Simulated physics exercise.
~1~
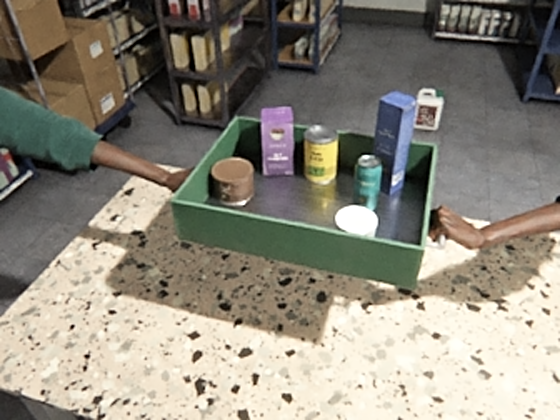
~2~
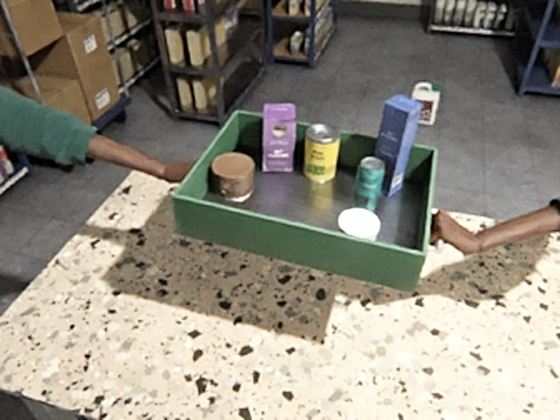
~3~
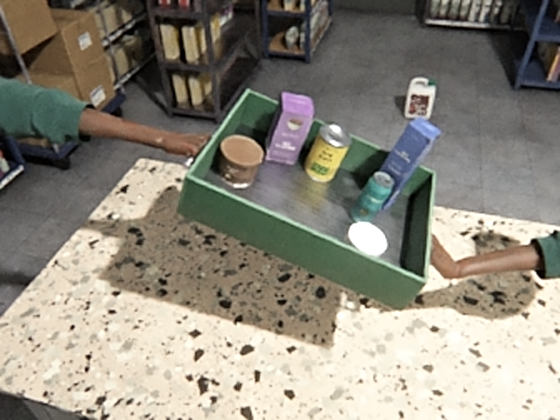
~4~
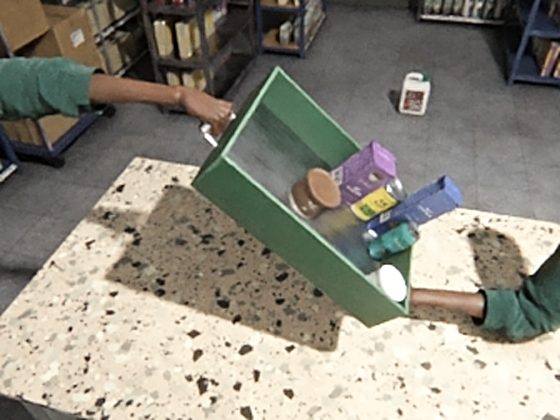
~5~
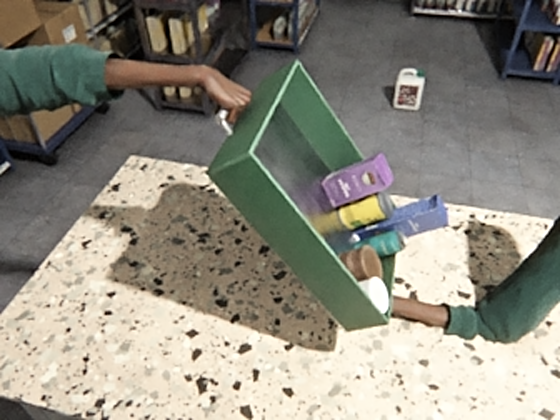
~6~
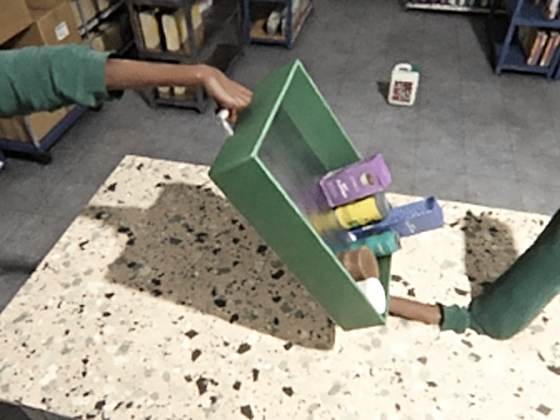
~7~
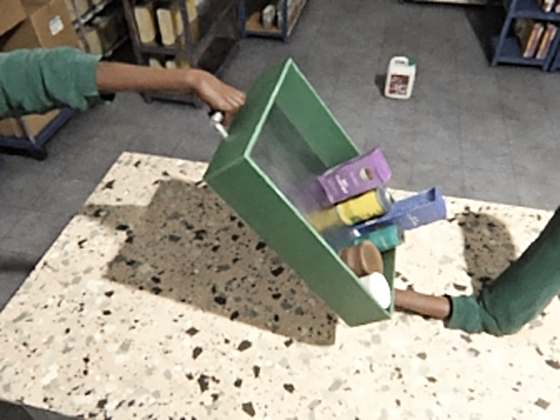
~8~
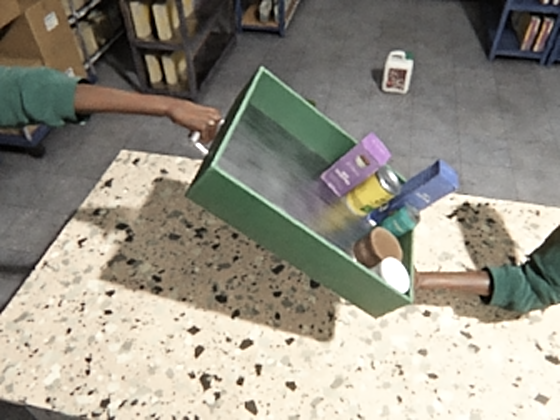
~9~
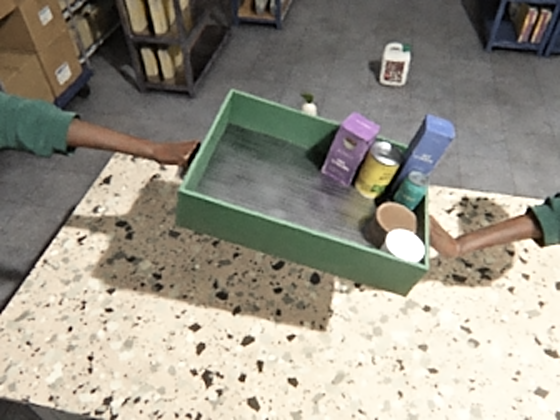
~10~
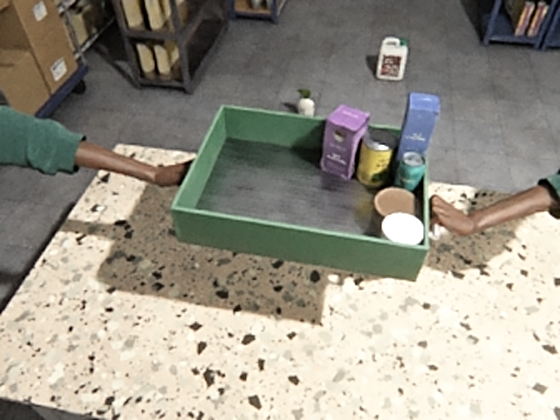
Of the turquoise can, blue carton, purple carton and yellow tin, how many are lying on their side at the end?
None of them are lying on their side. All four stand upright toward the right end of the level crate.
